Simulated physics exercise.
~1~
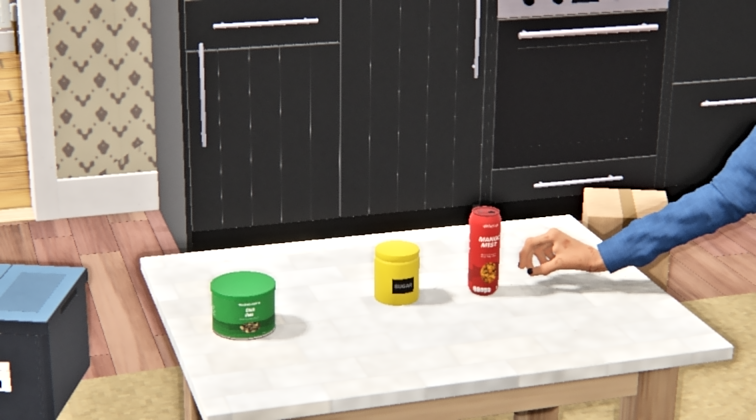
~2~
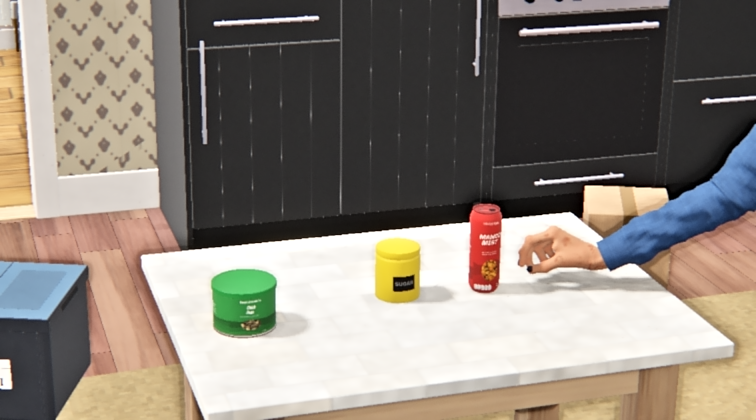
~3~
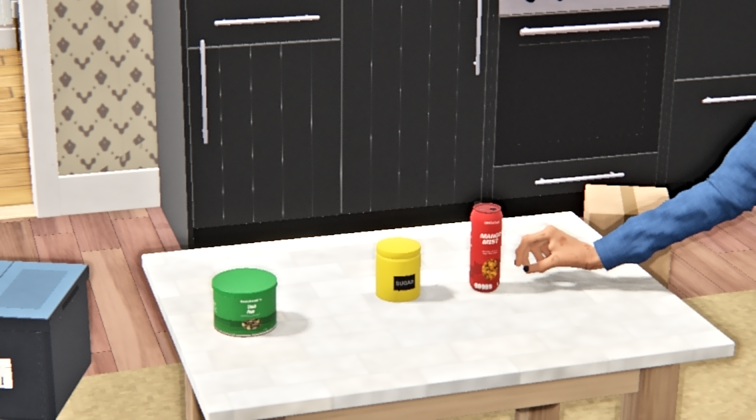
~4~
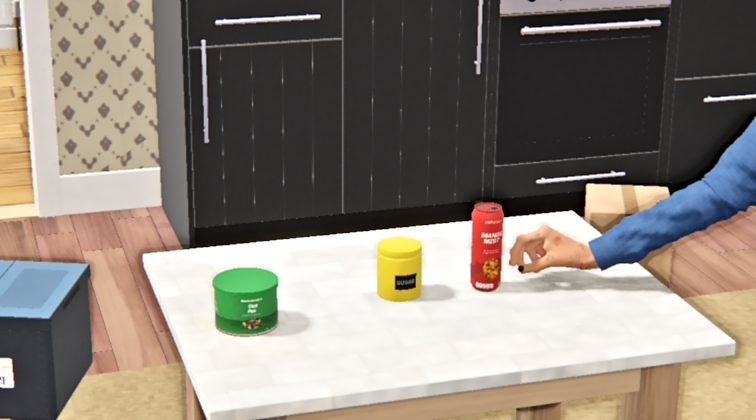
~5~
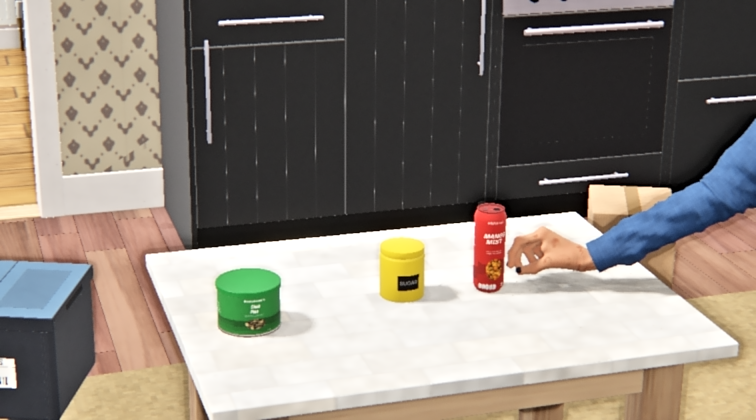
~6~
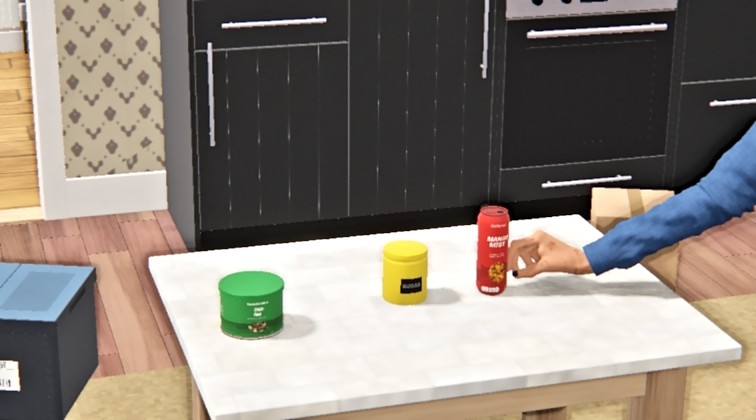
In this clip, a green tin, a yellow jar and a red can stand on a white table while a blue-sleeved hand at the right moves slightly left, closing the small gap to the can, as the view shifts a little.
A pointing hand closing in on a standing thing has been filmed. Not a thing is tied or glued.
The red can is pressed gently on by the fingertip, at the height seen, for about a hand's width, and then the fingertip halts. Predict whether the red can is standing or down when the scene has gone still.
Most likely it remains on its bottom.
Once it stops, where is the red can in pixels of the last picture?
The object finishes roughly at pixel (428, 259).
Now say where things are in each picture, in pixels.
Red can (484, 252), in the first picture.
Red can (485, 249), in the second picture.
Red can (486, 248), in the third picture.
Red can (487, 248), in the fourth picture.
Red can (489, 249), in the fifth picture.
Red can (493, 251), in the sixth picture.
Then, 0.30 s on from there, red can shifted about its own width near (475, 253).
Then, 0.70 s on from there, red can shifted about its own width near (448, 256).
Then, 0.90 s on from there, red can shifted well along near (435, 258).
In the end, moved from the start, red can. At the end, from the last picture's camera, red can near (428, 259).
